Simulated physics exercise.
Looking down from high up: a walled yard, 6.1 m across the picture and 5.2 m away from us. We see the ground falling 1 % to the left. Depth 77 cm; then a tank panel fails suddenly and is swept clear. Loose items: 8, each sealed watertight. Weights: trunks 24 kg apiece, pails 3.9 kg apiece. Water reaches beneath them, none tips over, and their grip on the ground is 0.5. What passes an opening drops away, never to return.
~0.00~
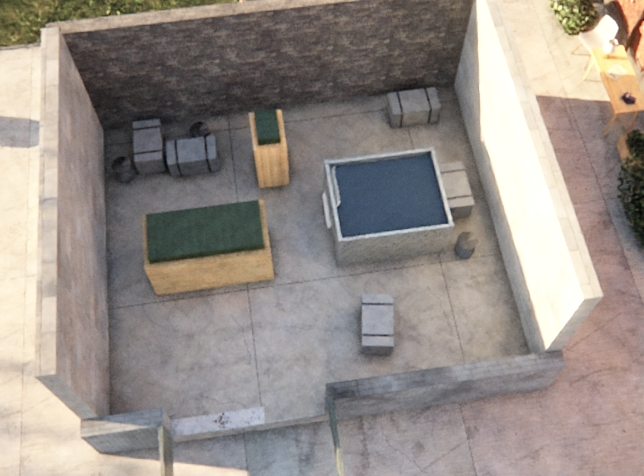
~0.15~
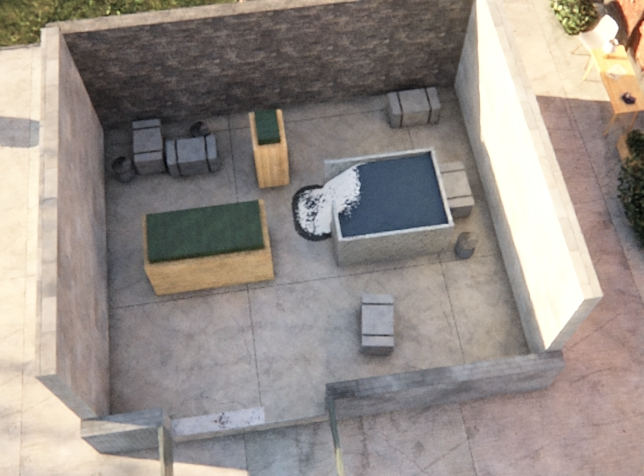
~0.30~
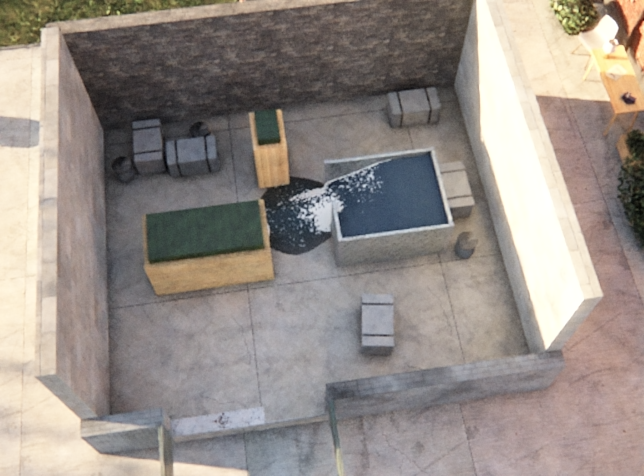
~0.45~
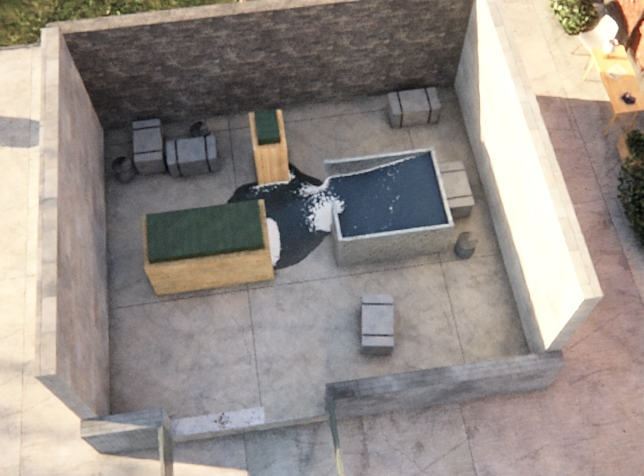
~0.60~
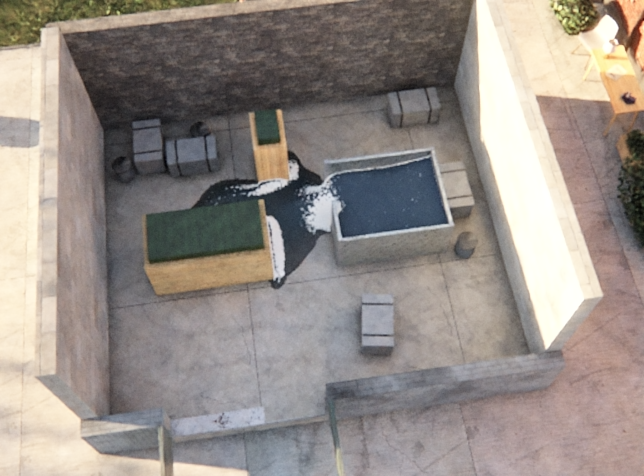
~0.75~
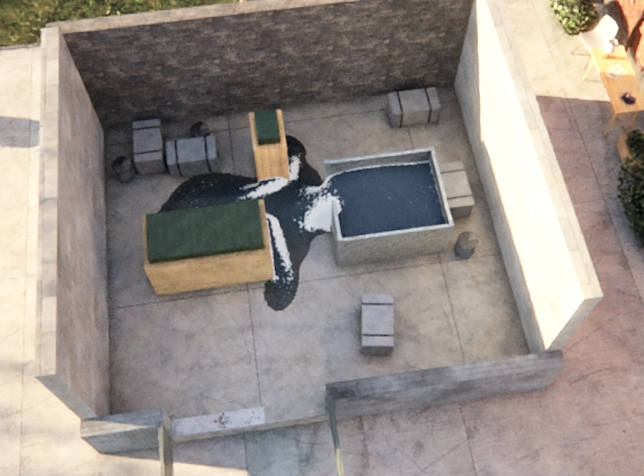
Water pours from the left side of a raised tank and spreads around two green-topped boxes.
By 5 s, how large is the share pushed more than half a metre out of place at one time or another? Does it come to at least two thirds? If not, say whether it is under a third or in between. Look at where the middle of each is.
Most likely the fraction ends up somewhere in the middle, I'd say.
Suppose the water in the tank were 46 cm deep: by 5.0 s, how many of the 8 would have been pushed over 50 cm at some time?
Then the count would be 1.
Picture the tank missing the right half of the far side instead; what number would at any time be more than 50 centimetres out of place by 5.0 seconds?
In that case the number is 7.
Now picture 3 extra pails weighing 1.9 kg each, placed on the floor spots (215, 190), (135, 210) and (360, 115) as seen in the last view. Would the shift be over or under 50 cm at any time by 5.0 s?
Respectively: Tops it; tops it; tops it.
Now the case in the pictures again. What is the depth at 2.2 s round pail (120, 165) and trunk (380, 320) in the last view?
Depth approx. 14 cm / 3 cm.
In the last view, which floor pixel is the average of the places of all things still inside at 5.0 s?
Mean position: Approximately (333, 186).
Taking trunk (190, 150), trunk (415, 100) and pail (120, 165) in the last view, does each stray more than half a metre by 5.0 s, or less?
In that order: More, under, over.
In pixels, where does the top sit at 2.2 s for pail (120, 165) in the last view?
Position: Approx. (128, 121).
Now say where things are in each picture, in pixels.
In the first picture, a trunk at (378, 320), on the bottom; a pail at (468, 240) rests on the ground; 2.1 m2 under water; 0 of 8 have shifted.
In the second picture, a trunk at (378, 320) rests on the ground; a pail at (468, 240), on the bottom; 2.6 m2 under water; 0 of 8 have shifted.
In the third picture, a trunk at (378, 320), on the bottom; a pail at (468, 240) rests on the ground; 3.3 m2 under water; 0 of 8 have shifted.
In the fourth picture, a trunk at (378, 320), on the bottom; a pail at (468, 240) rests on the ground; 3.9 m2 under water; 0 of 8 have shifted.
In the fifth picture, a trunk at (378, 320) rests on the ground; a pail at (468, 240) rests on the ground; water covers 4.6 m2; 0 of 8 have shifted.
In the sixth picture, a trunk at (378, 320), on the bottom; a pail at (468, 240), on the bottom; 5.5 m2 under water; 0 of 8 have shifted.
After 1.1 s 0 of 8 are over 50 cm from their spots; 0 afloat.
After 2.2 s 1 of 8 are over 50 cm from their spots; 1 afloat.
After 3.5 s 1 of 8 are over 50 cm from their spots; 3 afloat.
After 5.0 s 4 of 8 are over 50 cm from their spots, and 4 have been at some point; 4 afloat.
